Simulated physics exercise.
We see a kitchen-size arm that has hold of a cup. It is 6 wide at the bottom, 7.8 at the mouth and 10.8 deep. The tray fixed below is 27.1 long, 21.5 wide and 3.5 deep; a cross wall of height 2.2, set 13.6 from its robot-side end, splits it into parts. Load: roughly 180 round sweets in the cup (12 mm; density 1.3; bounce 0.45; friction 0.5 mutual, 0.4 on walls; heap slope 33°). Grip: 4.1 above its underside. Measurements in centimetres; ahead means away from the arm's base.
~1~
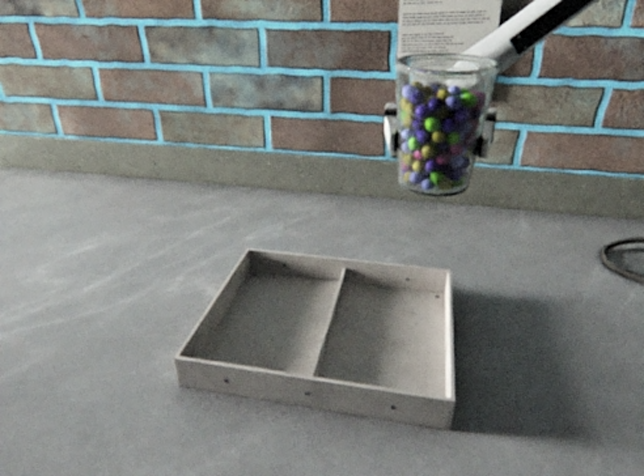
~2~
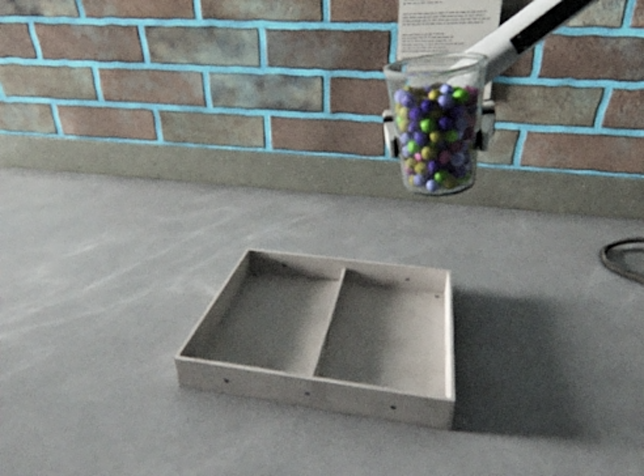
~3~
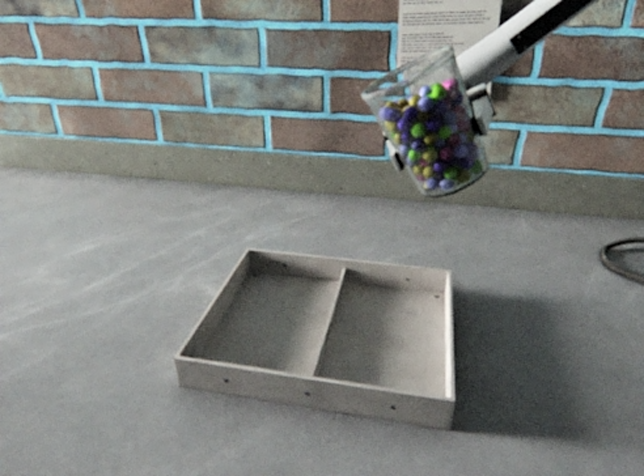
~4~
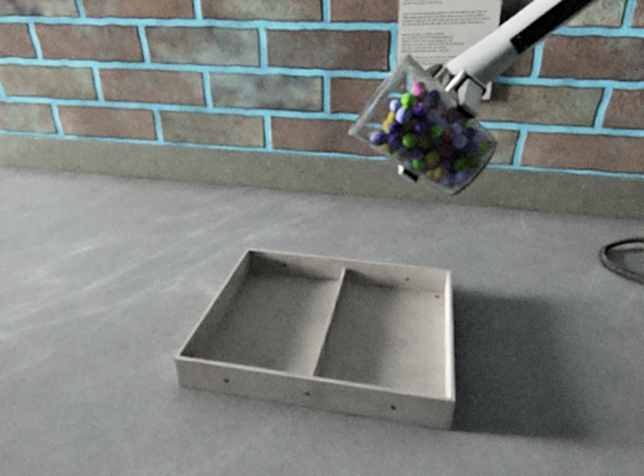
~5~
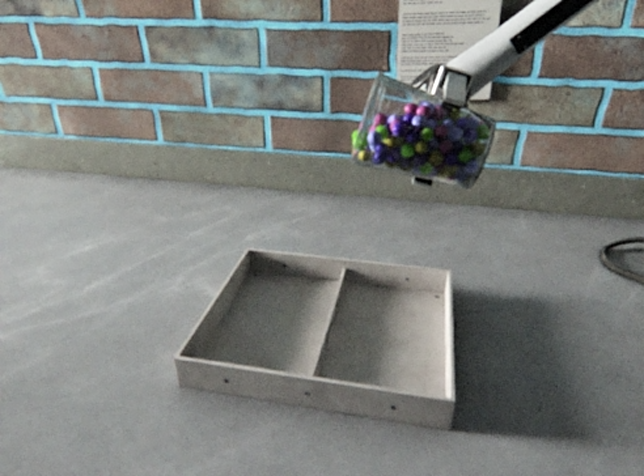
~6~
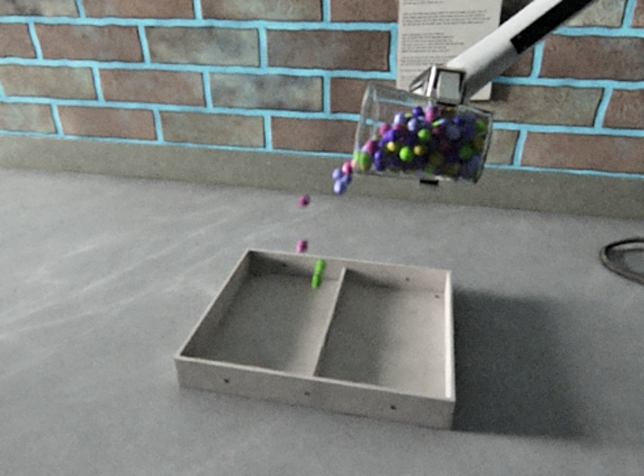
A clear cup of colourful round sweets tilting leftward in a robot arm's grip, the first few dropping toward a divided tray.
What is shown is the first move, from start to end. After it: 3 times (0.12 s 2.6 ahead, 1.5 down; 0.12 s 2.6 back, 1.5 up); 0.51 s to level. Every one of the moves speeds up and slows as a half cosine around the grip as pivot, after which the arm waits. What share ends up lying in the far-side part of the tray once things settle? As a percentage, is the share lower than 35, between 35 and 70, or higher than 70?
The share is between 35 and 70 per cent.
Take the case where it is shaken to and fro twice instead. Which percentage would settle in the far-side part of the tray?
In that case some 35 per cent.
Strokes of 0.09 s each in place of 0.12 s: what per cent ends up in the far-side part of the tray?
The share would be near 45 %.
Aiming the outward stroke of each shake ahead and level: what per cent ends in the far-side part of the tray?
It comes to around 60 percent.
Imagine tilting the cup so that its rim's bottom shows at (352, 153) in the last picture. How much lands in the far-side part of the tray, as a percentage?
Around 15 in a hundred.
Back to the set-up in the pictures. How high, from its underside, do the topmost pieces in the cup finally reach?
Height at rest: Approx. 6.5 cm.
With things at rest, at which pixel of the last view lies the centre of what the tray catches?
I'd point to somewhere near (281, 322).
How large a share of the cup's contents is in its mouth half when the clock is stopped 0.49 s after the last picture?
55 per cent.
Then, 0.49 s after the last picture, tilted 84° forward, highest piece 26 above the table; 116 in the cup, 37 in the far-side part, 3 in the robot-side part, 20 in flight or on a rim.
Then, 0.98 s after the last picture, tilted 40° forward, highest piece 28 above the table; 84 in the cup, 77 in the far-side part, 13 in the robot-side part, 2 in flight or on a rim.
Then, 1.43 s after the last picture, level, highest piece 27 above the table; 83 in the cup, 80 in the far-side part, 13 in the robot-side part.
Then, 2.48 s after the last picture, level, highest piece 27 above the table; 83 in the cup, 80 in the far-side part, 13 in the robot-side part.
Final count, 83 in the cup, 80 in the far-side part, 13 in the robot-side part. That is 45 % in the far-side part of the tray.
